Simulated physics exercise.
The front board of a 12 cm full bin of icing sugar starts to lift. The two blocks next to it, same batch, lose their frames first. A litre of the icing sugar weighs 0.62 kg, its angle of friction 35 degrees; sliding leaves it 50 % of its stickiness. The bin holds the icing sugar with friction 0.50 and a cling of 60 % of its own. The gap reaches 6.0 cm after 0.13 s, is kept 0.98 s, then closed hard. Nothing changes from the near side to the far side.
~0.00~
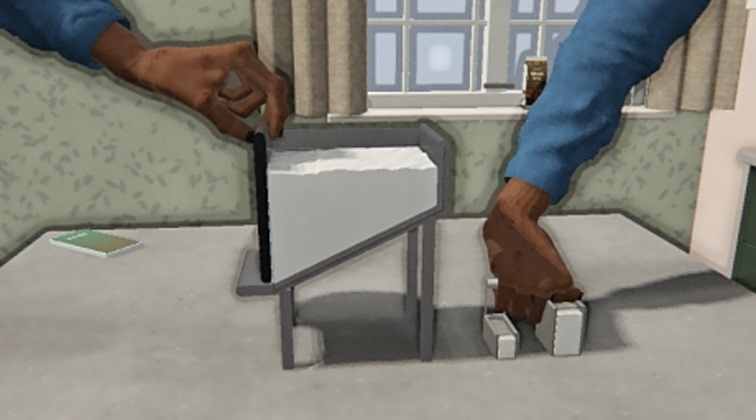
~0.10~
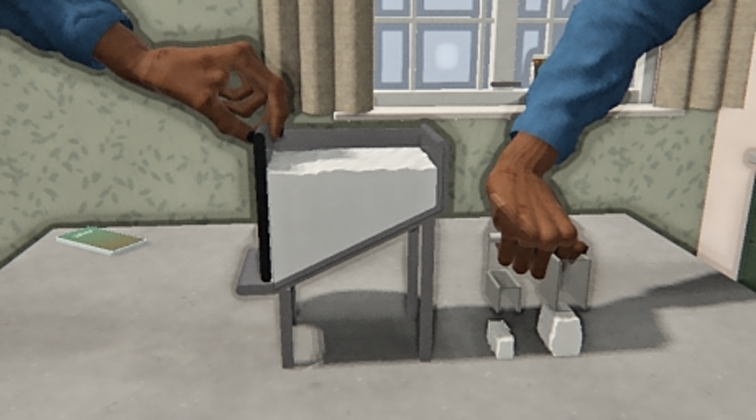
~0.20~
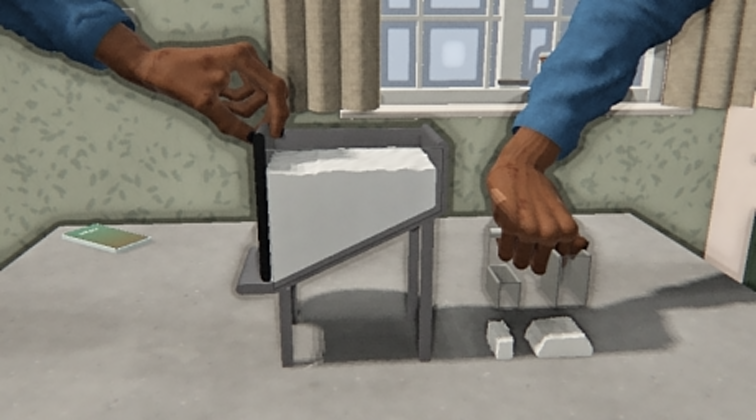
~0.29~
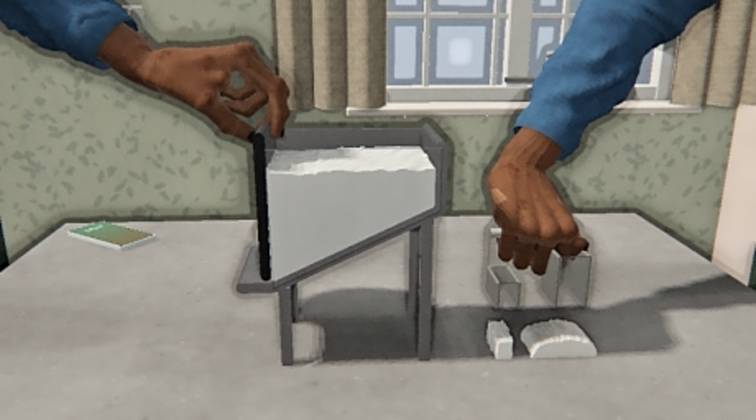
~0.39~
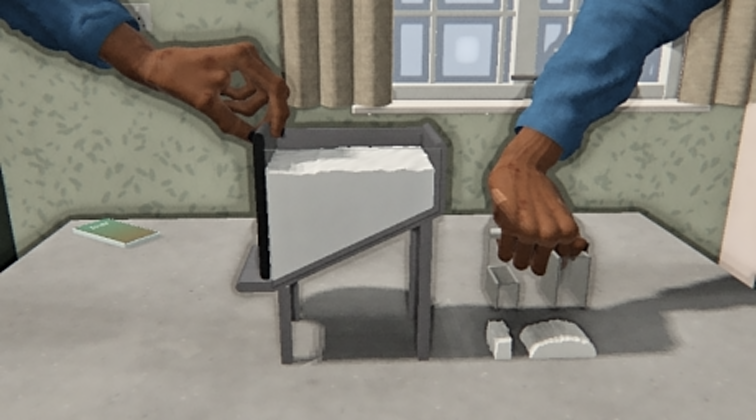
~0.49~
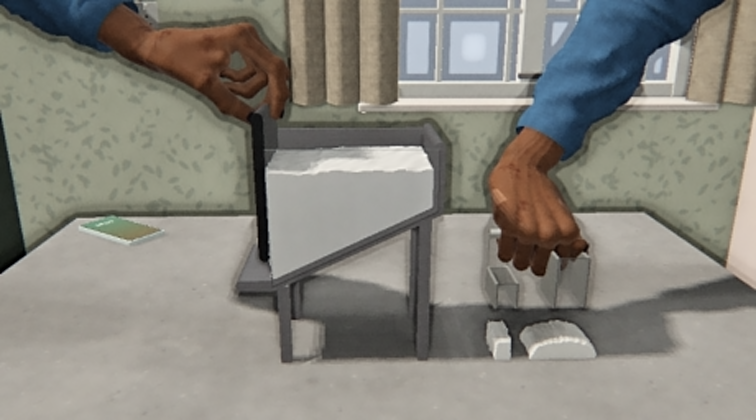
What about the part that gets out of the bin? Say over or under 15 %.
It comes out over 15 %.
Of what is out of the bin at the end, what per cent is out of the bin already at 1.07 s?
About 50 %.
By 0.76 s, the hatch is 6.0 cm open and 6 % is out.
By 1.07 s, the hatch is 6.0 cm open and 15 % is out.
By 1.39 s, the hatch is 6.0 cm open and 24 % is out.
By 1.70 s, the hatch is 1.5 cm open and 31 % is out.
By 1.97 s, at the end, the hatch is shut and 32 % is out.
